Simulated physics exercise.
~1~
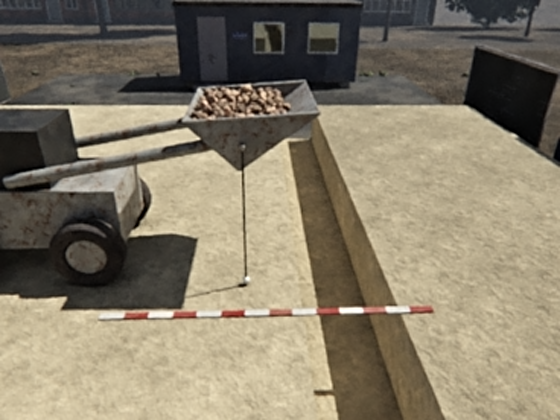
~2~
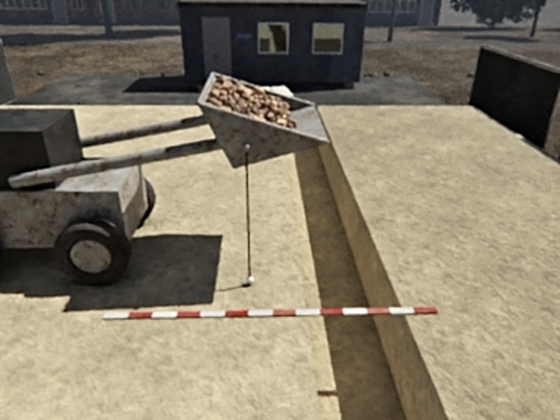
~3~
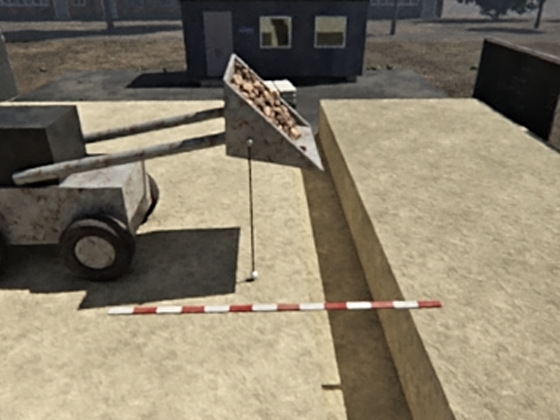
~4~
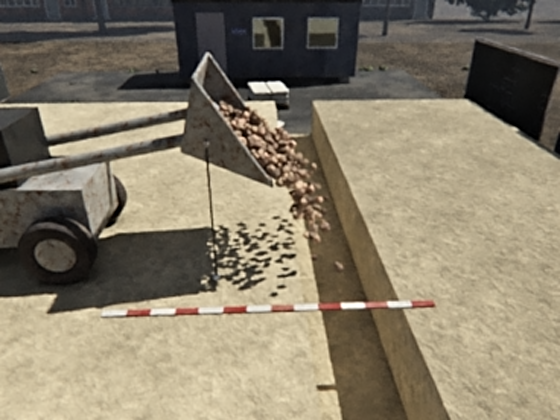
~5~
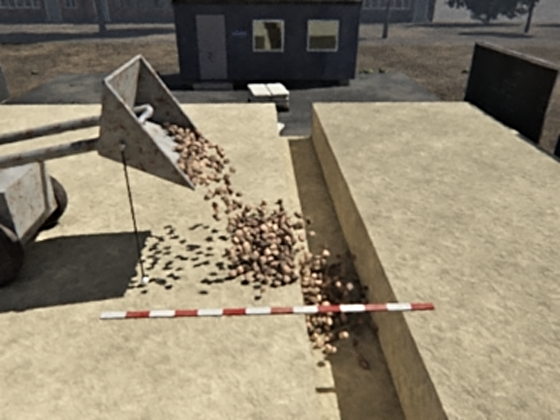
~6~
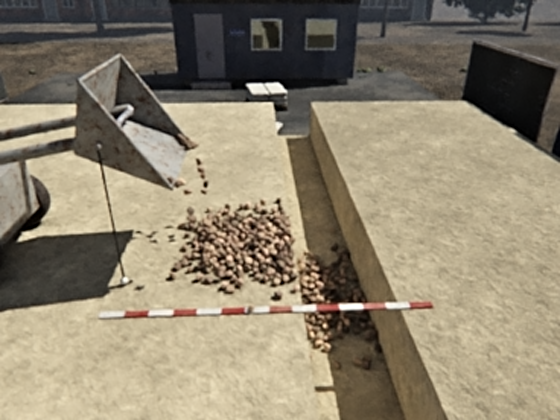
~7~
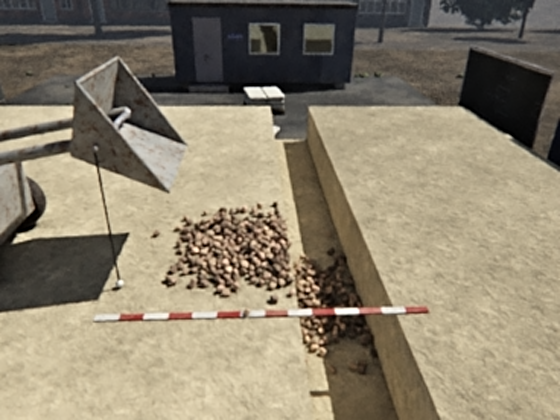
Loader bucket tipping brown stones while the machine backs left, leaving a larger heap on the ground and the rest in the trench.
